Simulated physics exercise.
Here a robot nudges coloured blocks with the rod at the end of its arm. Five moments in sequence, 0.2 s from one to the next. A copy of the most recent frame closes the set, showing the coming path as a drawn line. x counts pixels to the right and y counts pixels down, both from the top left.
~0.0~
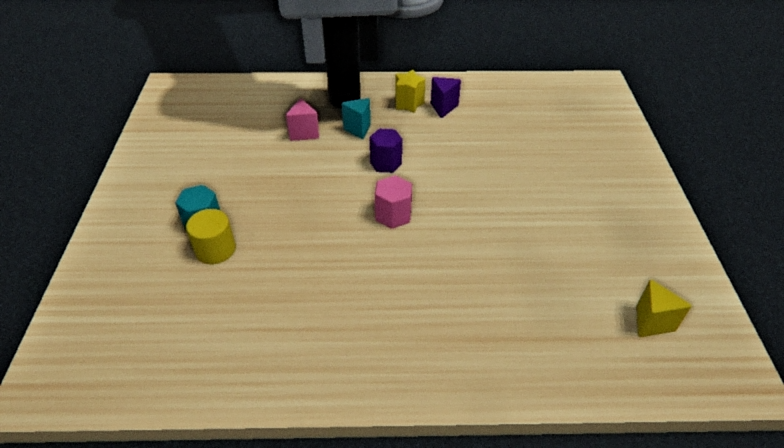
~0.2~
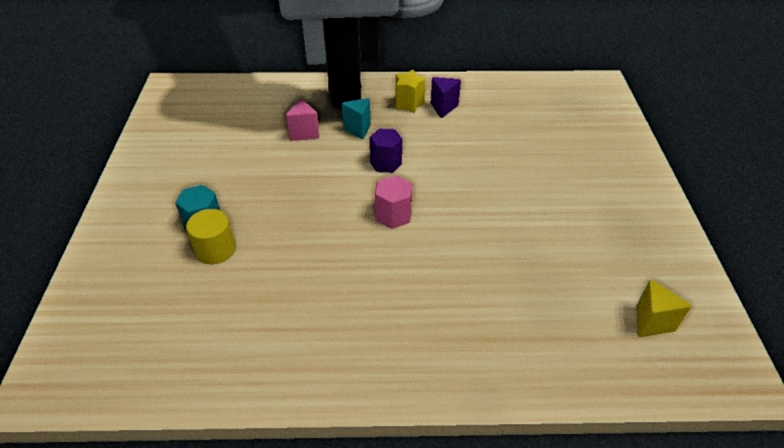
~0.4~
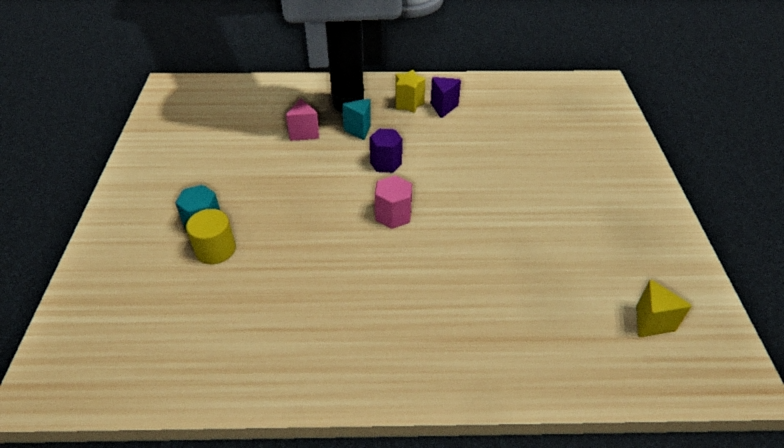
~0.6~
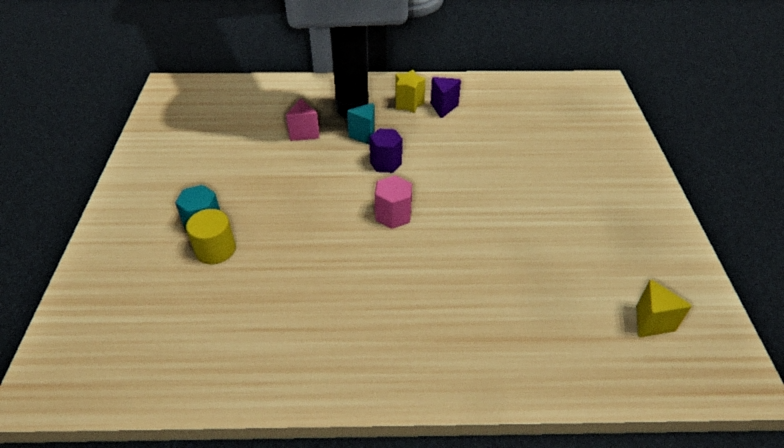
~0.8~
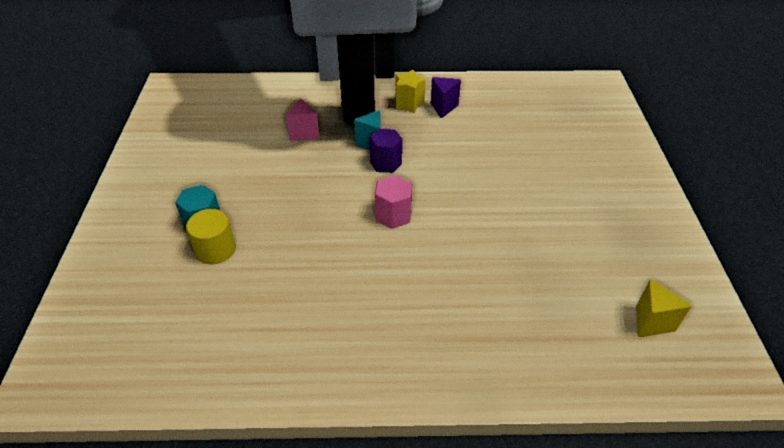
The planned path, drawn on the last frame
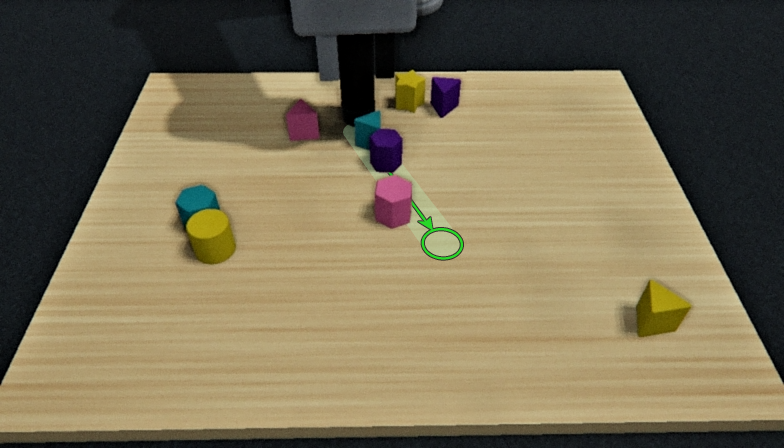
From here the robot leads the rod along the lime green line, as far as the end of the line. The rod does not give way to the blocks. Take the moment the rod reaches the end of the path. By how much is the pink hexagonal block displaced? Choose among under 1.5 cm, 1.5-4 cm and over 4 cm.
Range: 1.5 to 4 cm.
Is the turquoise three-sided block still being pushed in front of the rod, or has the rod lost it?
By then it is beside or behind the rod.
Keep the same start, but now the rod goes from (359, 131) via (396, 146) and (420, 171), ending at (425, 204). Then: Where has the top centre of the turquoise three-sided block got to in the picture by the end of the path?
At the end it should sit near (446, 194).
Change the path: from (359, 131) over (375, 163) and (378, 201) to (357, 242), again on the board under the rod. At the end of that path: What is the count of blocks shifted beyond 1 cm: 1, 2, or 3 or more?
Moved: More than two.
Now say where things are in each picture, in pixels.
In the first frame, rod tip at (345, 101); block tops, pink three-sided block at (301, 108); turquoise three-sided block at (358, 104); purple hexagonal block at (386, 137); pink hexagonal block at (394, 188).
In the second frame, rod at (346, 102); blocks unchanged.
In the third frame, rod at (348, 105); blocks unchanged.
In the fourth frame, rod at (353, 110); turquoise three-sided block at (364, 110).
In the fifth frame, rod at (359, 118); pink three-sided block at (301, 108); turquoise three-sided block at (371, 118); purple hexagonal block at (386, 137); pink hexagonal block at (394, 188).
Path on the board, straight from (359, 131) to (442, 243).
What follows on the original path. One third of the way, rod at (384, 152); turquoise three-sided block at (409, 145), turned 35° anticlockwise; purple hexagonal block at (411, 162), turned 60° clockwise.
Two thirds of the way, rod at (412, 189); turquoise three-sided block at (429, 156), turned 80° anticlockwise; purple hexagonal block at (444, 188), turned 65° clockwise; pink hexagonal block at (394, 199), turned 35° clockwise.
At the end, rod at (444, 230); pink three-sided block in place; turquoise three-sided block at (429, 156), turned 80° anticlockwise; purple hexagonal block at (482, 209), turned 30° anticlockwise; pink hexagonal block at (396, 211), turned 90° clockwise.
